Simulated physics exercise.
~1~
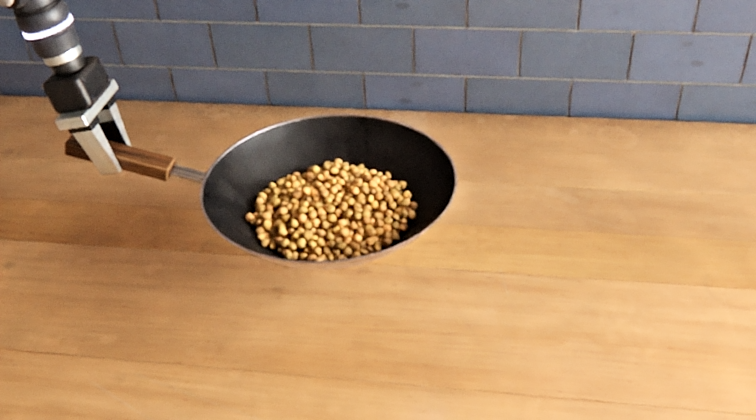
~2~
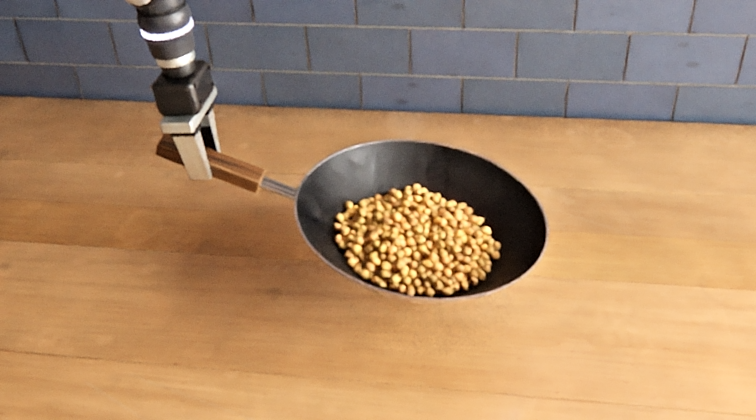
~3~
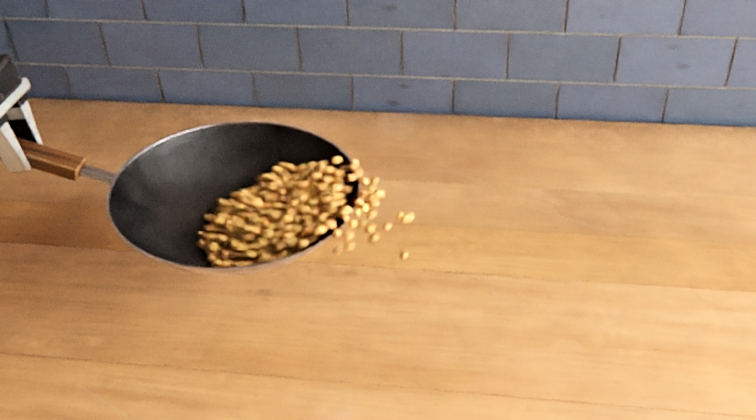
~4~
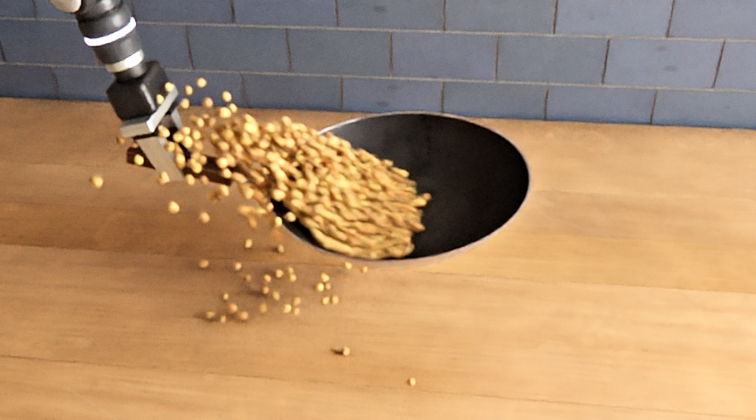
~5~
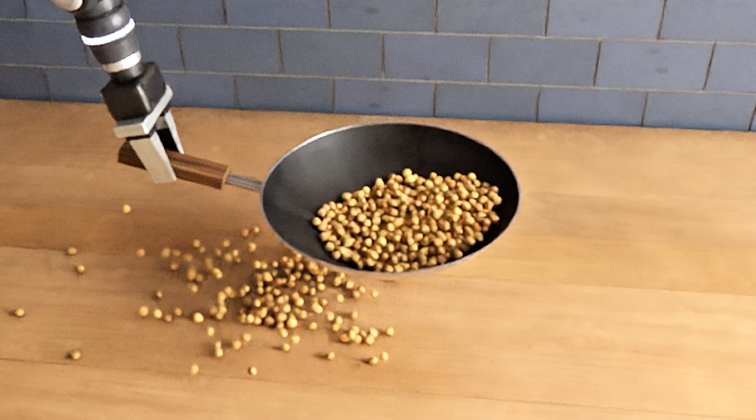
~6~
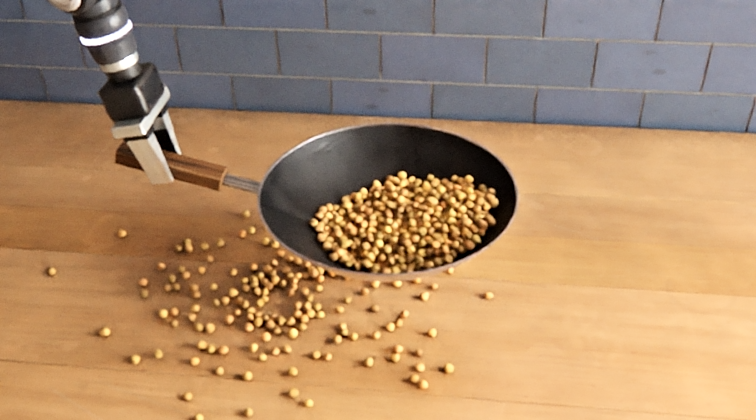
On a wooden counter, a robot arm jerks a wok, spilling some chickpeas.
